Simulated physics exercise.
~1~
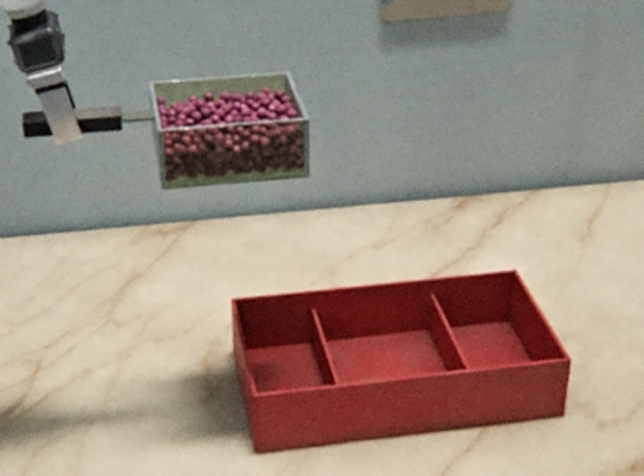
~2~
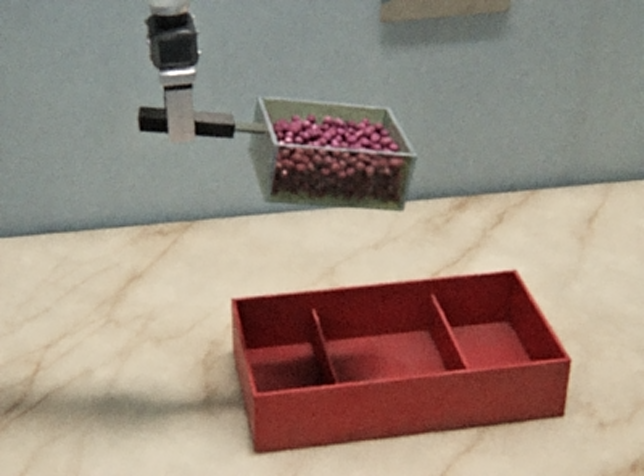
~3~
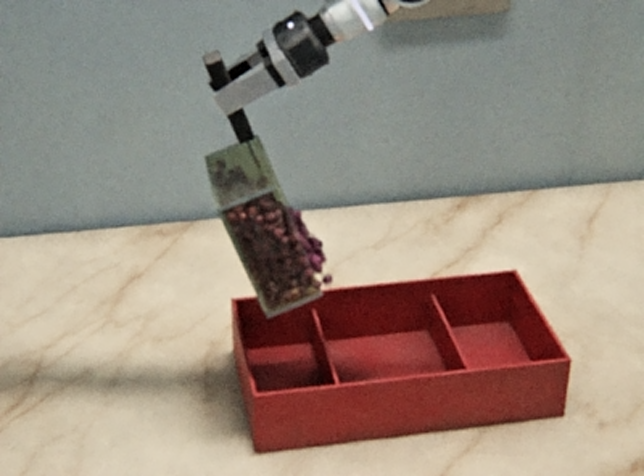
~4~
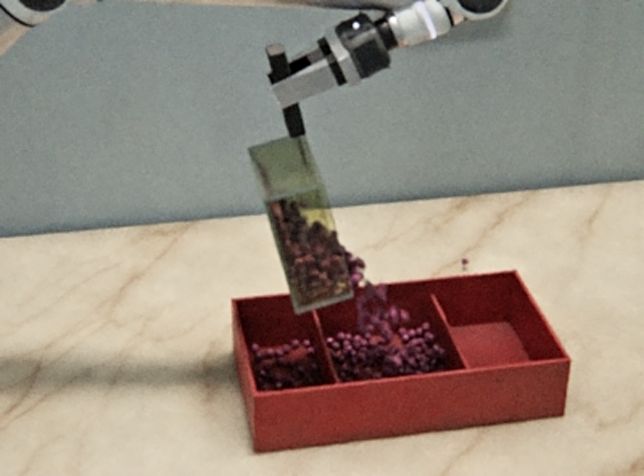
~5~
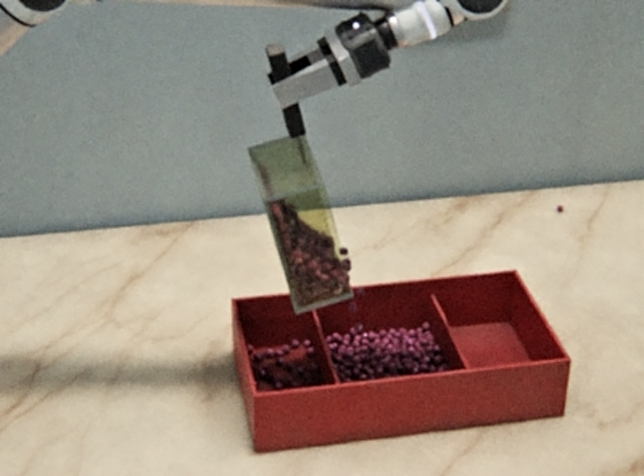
On a pale marbled surface before a blue-grey wall, an open red crate with three compartments sits below a robotic arm gripping a clear box of small purple beads. The arm carries the box to the right, toward the crate, then tips it steeply over the left side. Beads spill from its lower end as it shifts slightly right, dropping into the left and middle compartments, and one stray bounces away. The arm then holds still, with many beads still inside the steeply tilted box, the middle compartment holding a large heap, the left a smaller one, and the right empty.
